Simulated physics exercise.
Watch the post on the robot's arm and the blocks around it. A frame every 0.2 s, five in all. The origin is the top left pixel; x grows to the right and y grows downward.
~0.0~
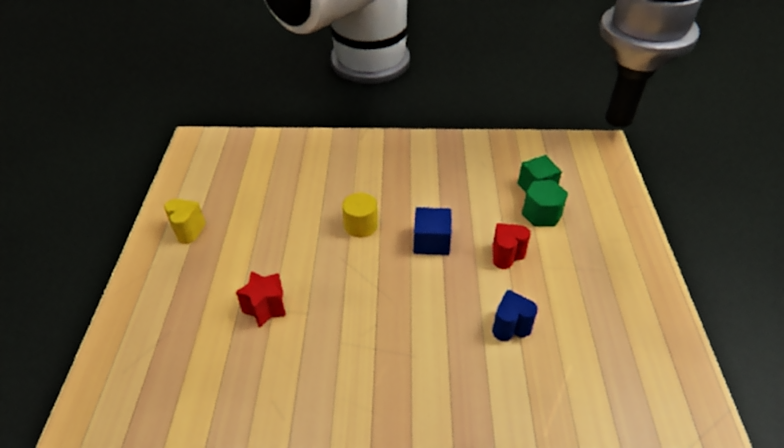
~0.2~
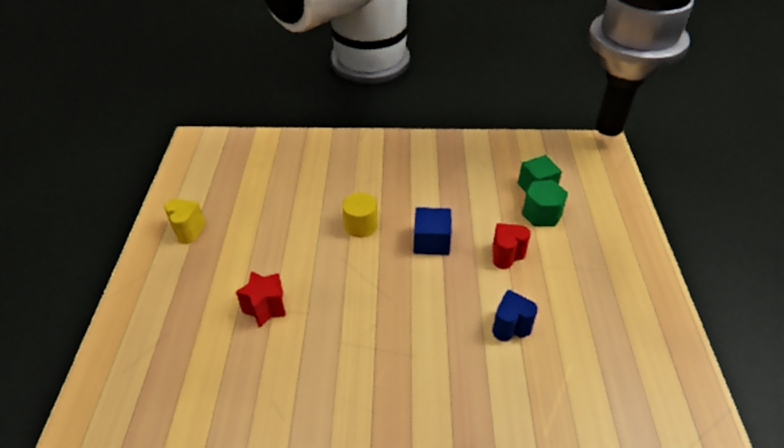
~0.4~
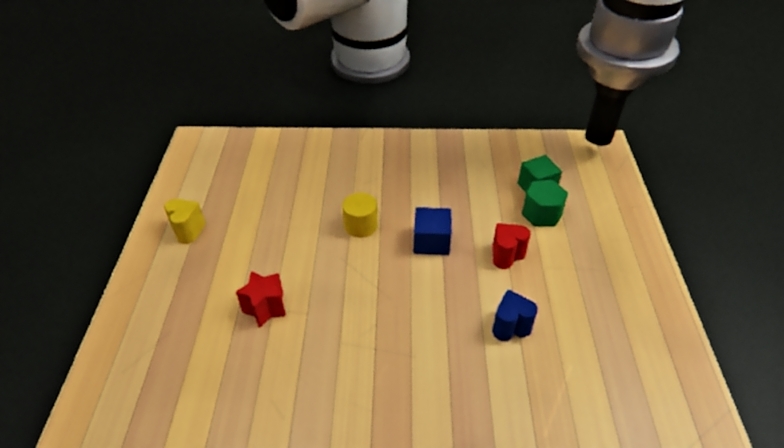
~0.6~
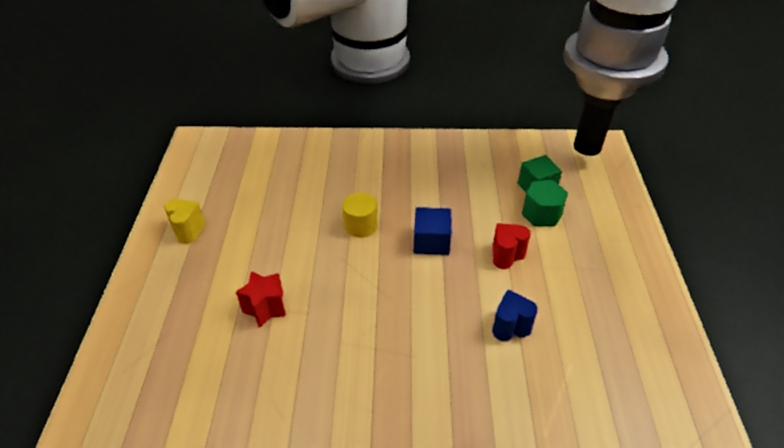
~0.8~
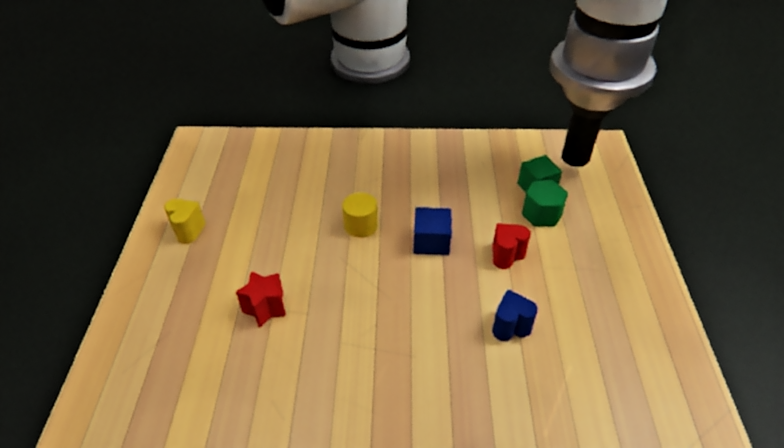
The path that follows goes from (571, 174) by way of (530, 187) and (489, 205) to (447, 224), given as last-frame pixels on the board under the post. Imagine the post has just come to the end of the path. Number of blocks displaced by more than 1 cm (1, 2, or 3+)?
2 blocks.
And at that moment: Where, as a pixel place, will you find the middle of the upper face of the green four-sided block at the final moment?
Near (425, 217).
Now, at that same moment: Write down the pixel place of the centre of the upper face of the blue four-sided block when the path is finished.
Pixel (400, 236).
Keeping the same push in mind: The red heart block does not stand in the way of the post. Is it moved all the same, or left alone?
It ends up on the same spot.
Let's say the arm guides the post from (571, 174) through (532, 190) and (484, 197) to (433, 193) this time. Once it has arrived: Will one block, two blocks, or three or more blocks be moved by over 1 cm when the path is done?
I count one.
What follows on the original path. One third of the way, post at (533, 172); green four-sided block at (514, 178), turned 15° anticlockwise; green hexagon at (546, 195), turned 15° anticlockwise.
Two thirds of the way, post at (492, 190); green four-sided block at (474, 200), turned 35° anticlockwise; green hexagon at (546, 195), turned 15° anticlockwise.
At the end, post at (448, 209); blue four-sided block at (400, 236), turned 40° anticlockwise; red heart block not moved; green four-sided block at (425, 217); green hexagon at (546, 195), turned 15° anticlockwise.
